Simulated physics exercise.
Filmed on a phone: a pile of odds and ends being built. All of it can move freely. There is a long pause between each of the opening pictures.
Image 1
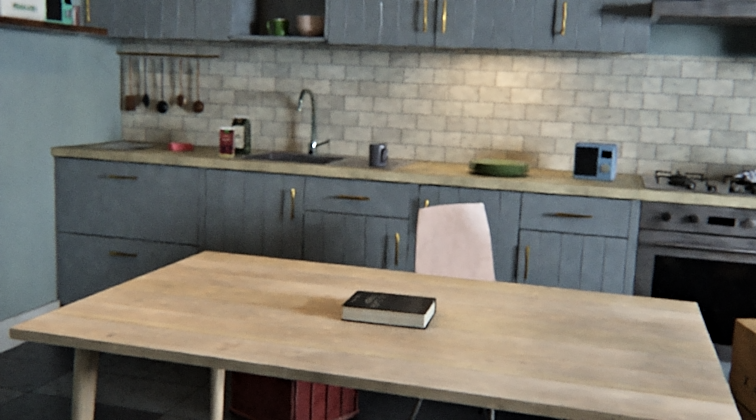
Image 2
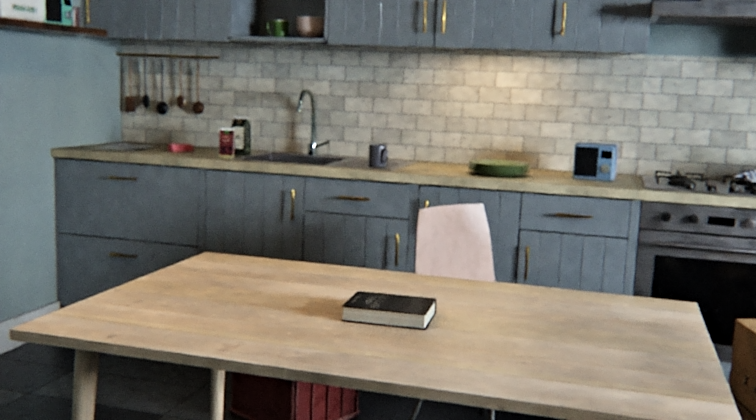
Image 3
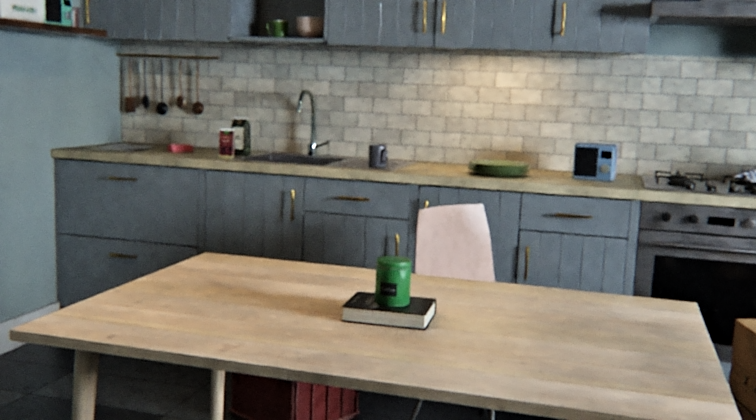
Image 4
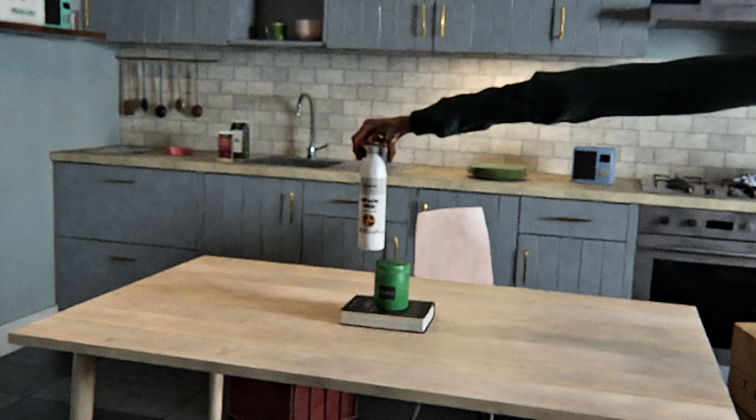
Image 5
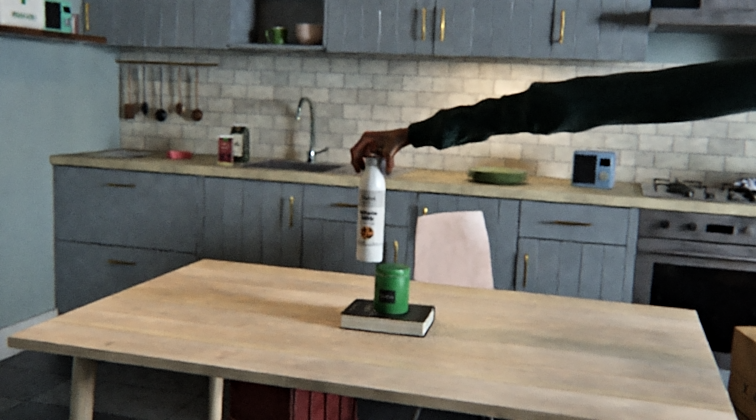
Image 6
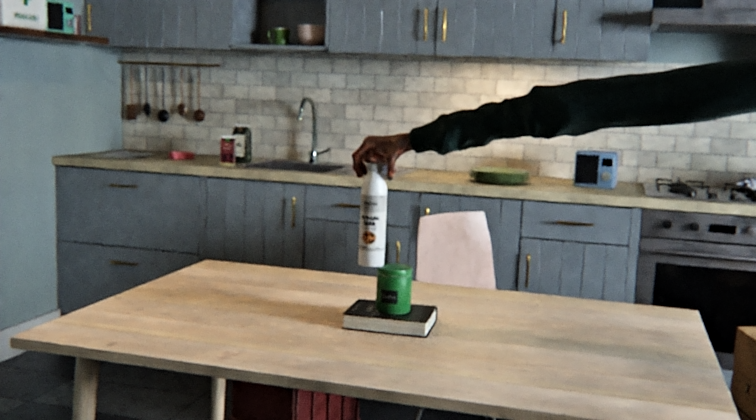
A hand lowers a white bottle onto a green jar sitting on a black book.
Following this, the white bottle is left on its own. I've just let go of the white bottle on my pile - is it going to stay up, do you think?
No, it will fall.
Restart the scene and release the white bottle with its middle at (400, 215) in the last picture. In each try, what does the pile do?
Outcome: The pile is still standing.
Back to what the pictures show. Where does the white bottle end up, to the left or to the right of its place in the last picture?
Pretty clearly in the leftward direction.
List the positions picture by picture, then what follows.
In the first picture, the last thing is not in view yet; black book (390, 309).
In the second picture, the last thing is not in view yet; black book (390, 309).
In the third picture, the last thing is not in view yet; black book (390, 310).
The fourth picture shows still above its spot; white bottle (373, 197); black book (389, 313).
The fifth picture shows still above its spot; white bottle (371, 209); black book (389, 317).
The sixth picture shows in place under the hand; white bottle (373, 214); black book (391, 317).
Then, 0.40 s later than the last frame, white bottle now fallen.
Then, 0.50 s later than the last frame, things are still on the move.
Then, 0.70 s later than the last frame, as before.
When it is over, fallen, white bottle; the other 2 as before. End places, in pixels of the last picture, white bottle near (293, 302). The pile loses its balance.
